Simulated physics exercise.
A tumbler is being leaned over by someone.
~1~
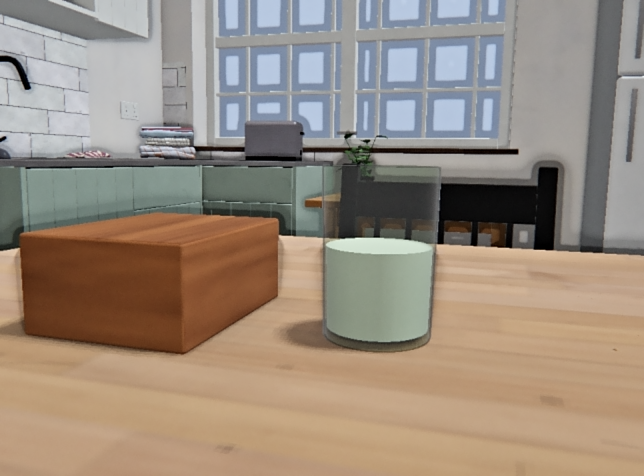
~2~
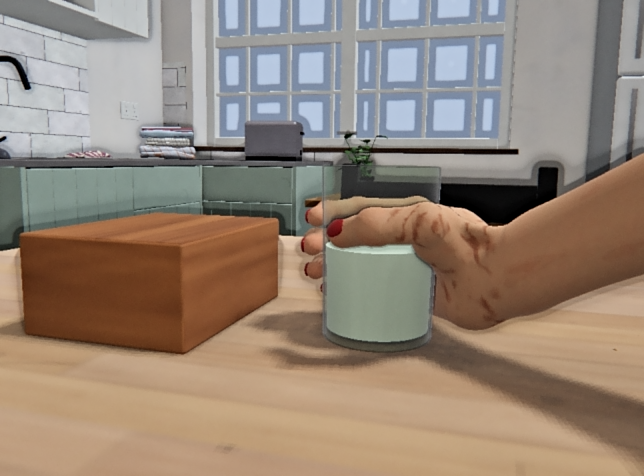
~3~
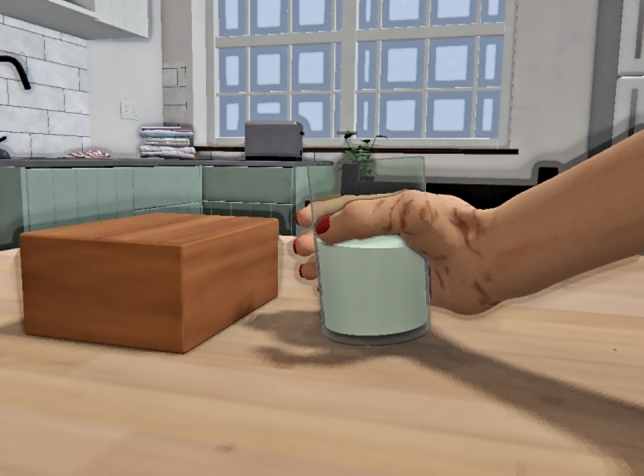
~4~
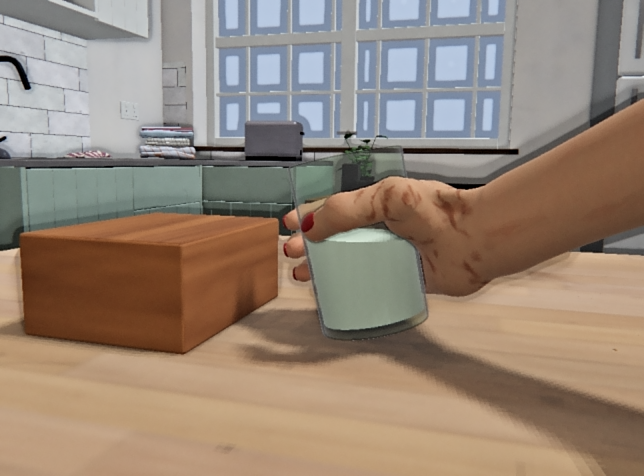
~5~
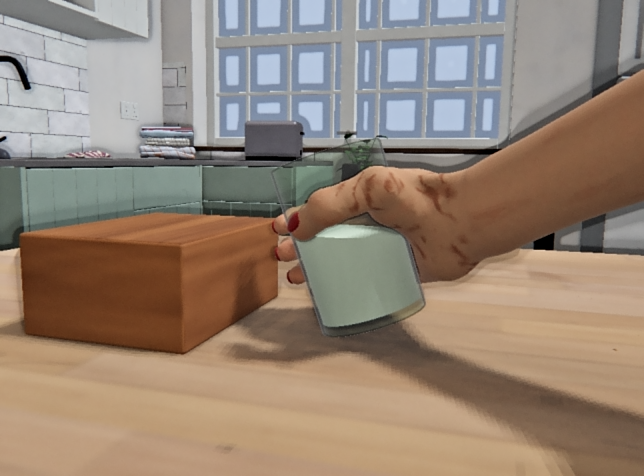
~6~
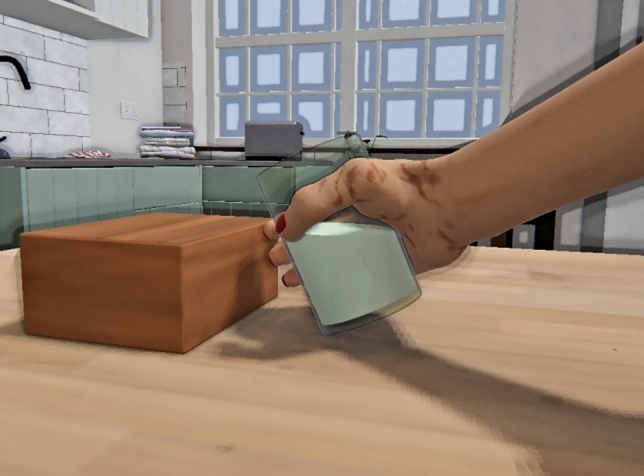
A hand with red nails gripping a half-full tumbler on a wooden table and tilting it left towards a wooden block.
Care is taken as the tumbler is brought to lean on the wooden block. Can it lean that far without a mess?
It sheds nothing.
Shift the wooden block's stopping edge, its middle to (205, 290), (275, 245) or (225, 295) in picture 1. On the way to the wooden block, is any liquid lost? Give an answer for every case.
Overflow, no loss, overflow.
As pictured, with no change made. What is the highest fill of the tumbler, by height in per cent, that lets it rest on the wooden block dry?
About 70 %.
Next, the tumbler leans by about 30°; its rim is dry.
After that, the tumbler leans by about 40°; its rim is dry.
Finally, the tumbler leans by about 40°, against the wooden block; its rim is dry.
